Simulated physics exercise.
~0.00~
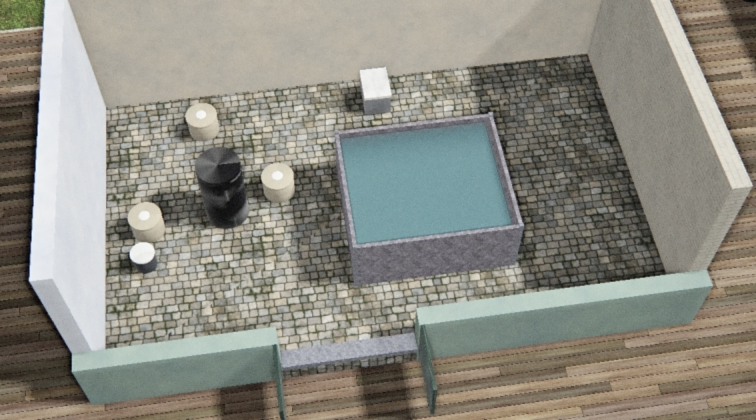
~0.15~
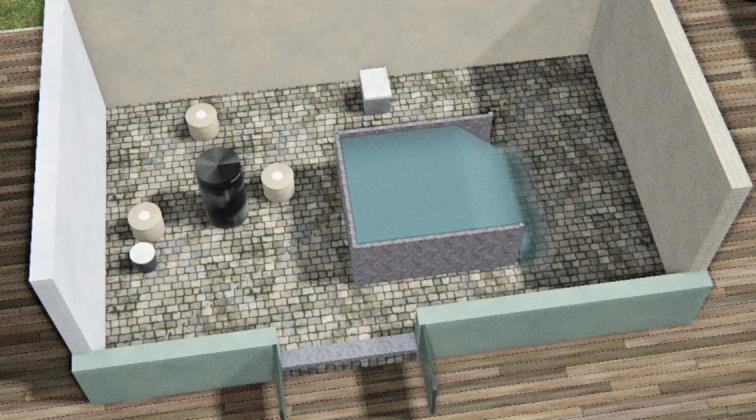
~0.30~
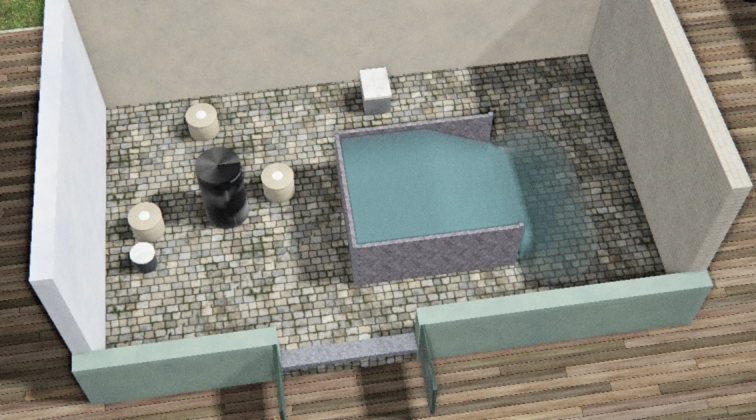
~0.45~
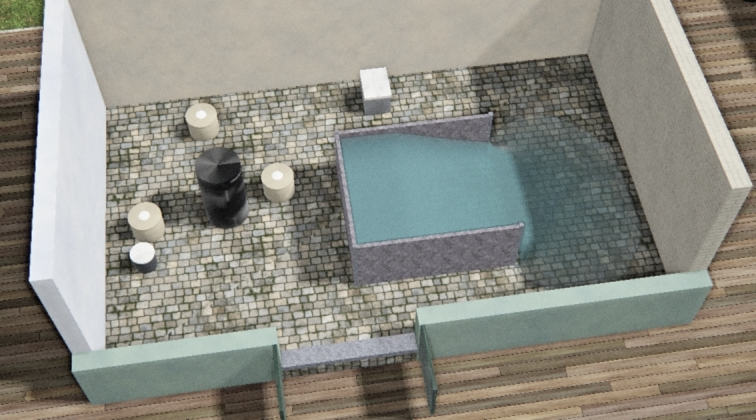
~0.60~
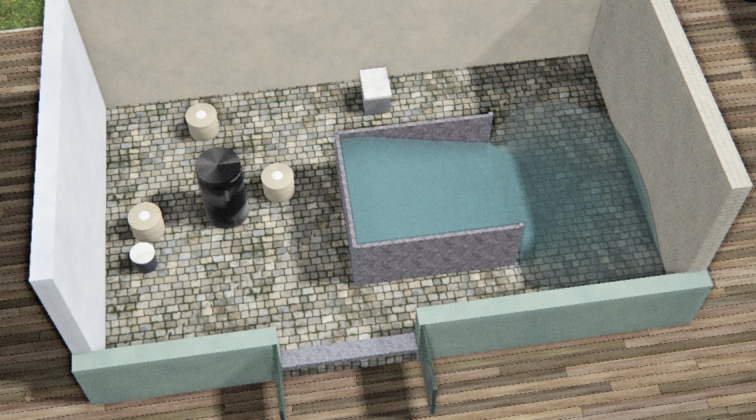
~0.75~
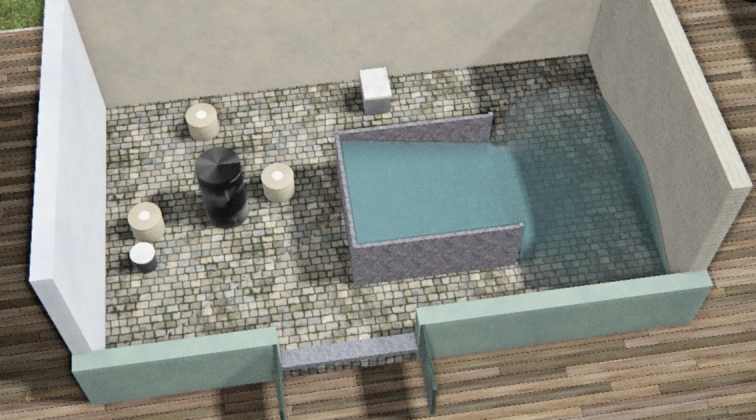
Water burst out through the right side of a raised square tank in a walled yard, spread across the stone paving to the right-hand wall, and left the tubs on the left unmoved.
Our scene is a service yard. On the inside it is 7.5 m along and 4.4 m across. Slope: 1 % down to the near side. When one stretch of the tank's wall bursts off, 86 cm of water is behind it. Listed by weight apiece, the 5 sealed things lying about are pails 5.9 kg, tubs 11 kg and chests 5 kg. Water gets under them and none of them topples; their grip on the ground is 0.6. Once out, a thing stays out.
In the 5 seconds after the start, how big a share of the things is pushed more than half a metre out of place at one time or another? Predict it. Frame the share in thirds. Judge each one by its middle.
An in-between fraction is pushed that far, a third or more but below two thirds.
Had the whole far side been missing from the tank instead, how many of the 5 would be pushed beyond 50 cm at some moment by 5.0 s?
So the tally would be 4.
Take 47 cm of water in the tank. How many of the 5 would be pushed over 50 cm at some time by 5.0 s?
In that case the number is 1.
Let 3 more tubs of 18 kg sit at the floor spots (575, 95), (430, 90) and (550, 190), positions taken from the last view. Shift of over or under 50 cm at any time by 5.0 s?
In order: Beyond it, beyond it, beyond it.
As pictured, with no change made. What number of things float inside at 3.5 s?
At that time the total is 1.
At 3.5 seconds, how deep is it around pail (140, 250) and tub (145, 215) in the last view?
About 0 and 0 cm.
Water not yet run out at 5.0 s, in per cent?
I'd say some 96 percent hasn't gone yet.
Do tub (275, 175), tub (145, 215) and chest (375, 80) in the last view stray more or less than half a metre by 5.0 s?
In order: Not as far, not as far and farther.
After 1.1 s 0 of 5 are over 50 cm from their spots; 0 afloat.
After 2.2 s 0 of 5 are over 50 cm from their spots; 0 afloat.
After 3.5 s 1 of 5 are over 50 cm from their spots; 1 afloat.
After 5.0 s 2 of 5 are over 50 cm from their spots, and 2 have been at some point; 3 afloat.
